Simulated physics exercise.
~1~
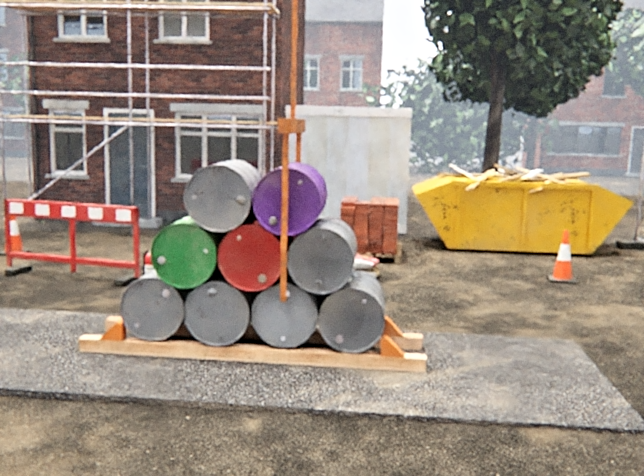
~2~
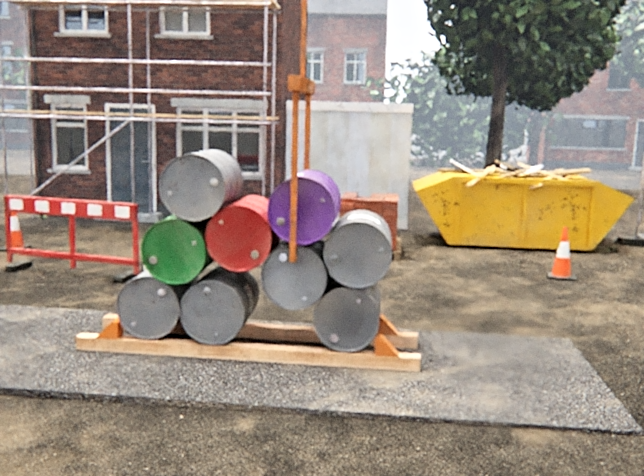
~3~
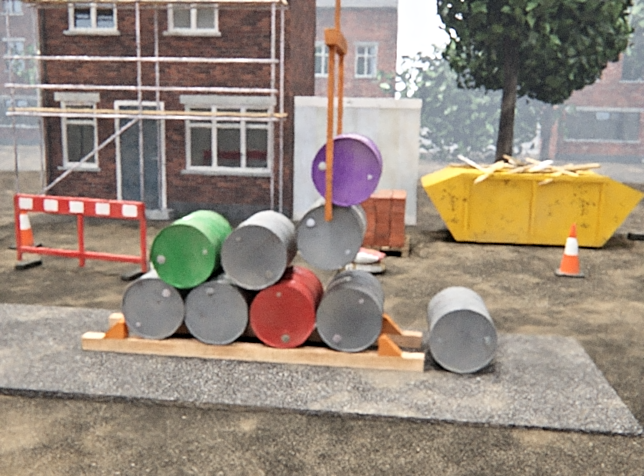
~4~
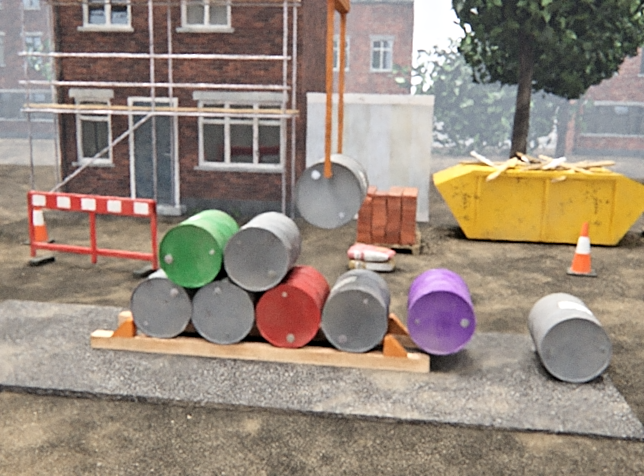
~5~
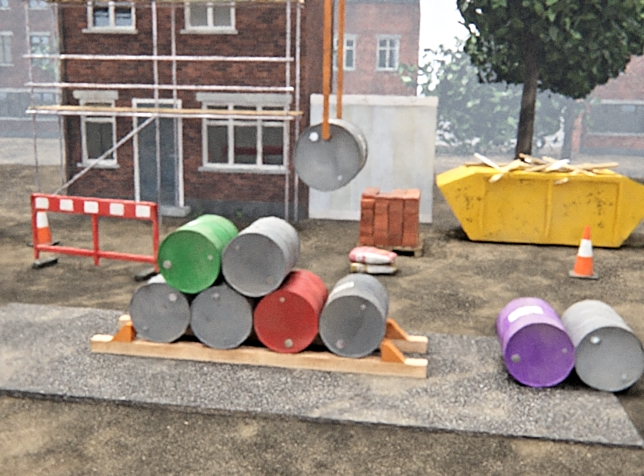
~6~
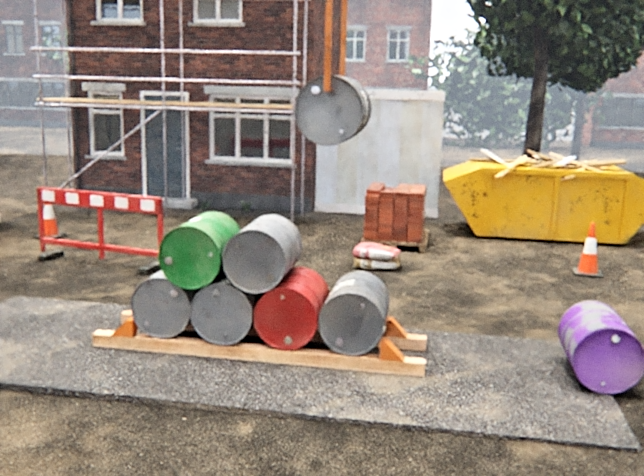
A crane's orange lifting frame pulled a grey drum from the bottom of a stacked pile, and the red drum dropped into the gap while the purple one rode up, tumbled off and rolled away right, leaving green still on the upper row.
